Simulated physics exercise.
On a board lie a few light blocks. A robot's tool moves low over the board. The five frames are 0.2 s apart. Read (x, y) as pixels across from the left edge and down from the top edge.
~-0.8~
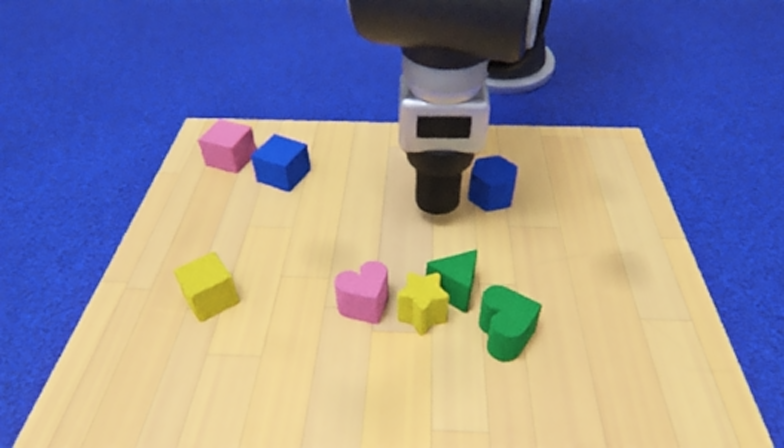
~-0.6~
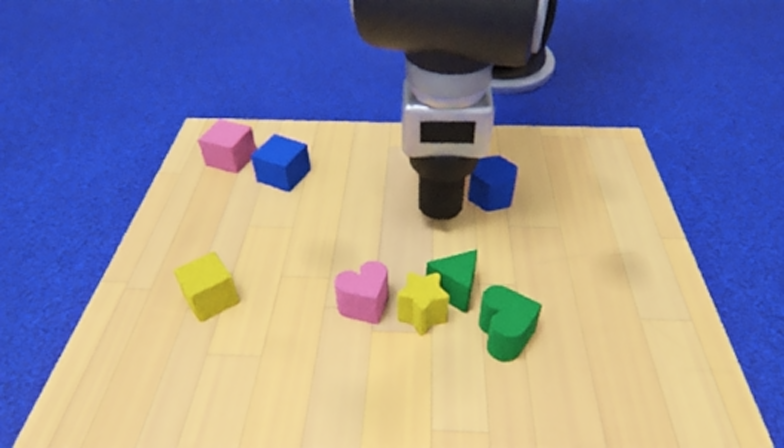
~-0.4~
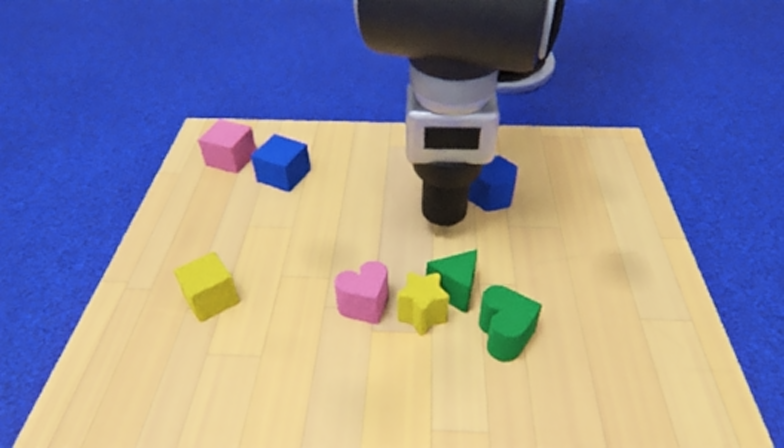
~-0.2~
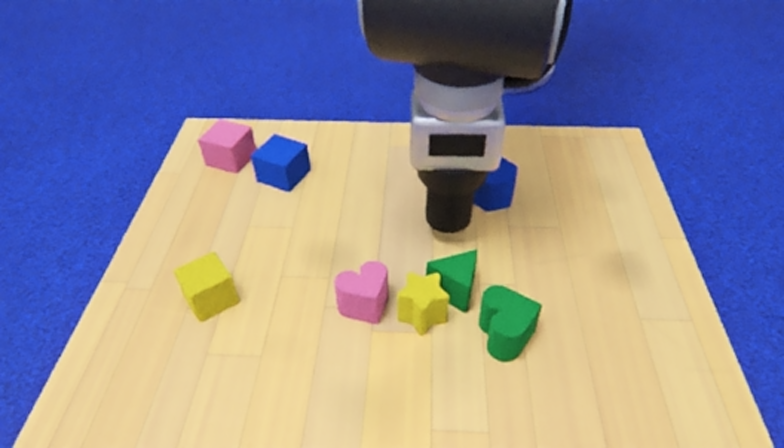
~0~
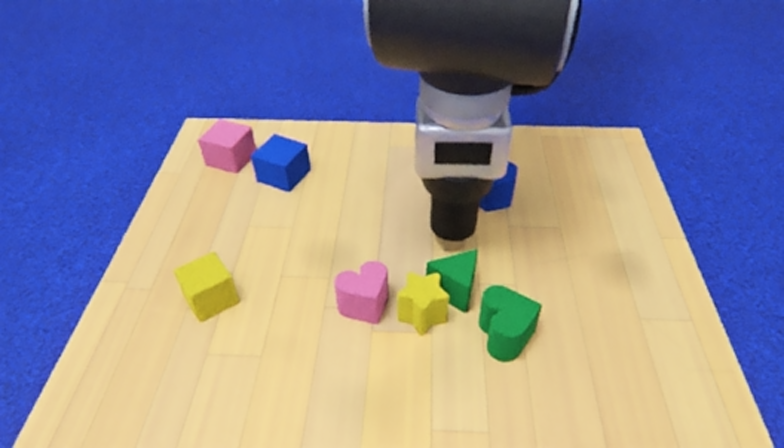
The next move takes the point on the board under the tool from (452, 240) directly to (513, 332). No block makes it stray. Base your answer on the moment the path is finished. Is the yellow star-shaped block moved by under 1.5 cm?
The answer is yes.
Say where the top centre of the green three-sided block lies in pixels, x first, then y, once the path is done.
I'd guess (462, 299).
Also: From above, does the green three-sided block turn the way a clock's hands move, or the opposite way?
Looking down on the board, it turns clockwise.
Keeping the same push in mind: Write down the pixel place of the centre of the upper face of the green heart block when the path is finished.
The centre of its top face lies at (528, 350).
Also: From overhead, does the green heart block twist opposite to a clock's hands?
I expect so.
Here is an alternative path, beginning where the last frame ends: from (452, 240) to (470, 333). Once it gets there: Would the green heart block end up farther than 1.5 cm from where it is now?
I'd say yes.
What follows on the original path. One third of the way, tool (472, 254); green three-sided block (459, 271), turned 25° clockwise.
Two thirds of the way, tool (493, 284); yellow star-shaped block (418, 290), turned 15° clockwise; green three-sided block (458, 292), turned 50° clockwise; green heart block (515, 317), turned 15° anticlockwise.
At the end, tool (516, 317); yellow star-shaped block (417, 291), turned 15° clockwise; green three-sided block (462, 299), turned 75° clockwise; blue hexagonal block in place; green heart block (528, 350), turned 30° anticlockwise.
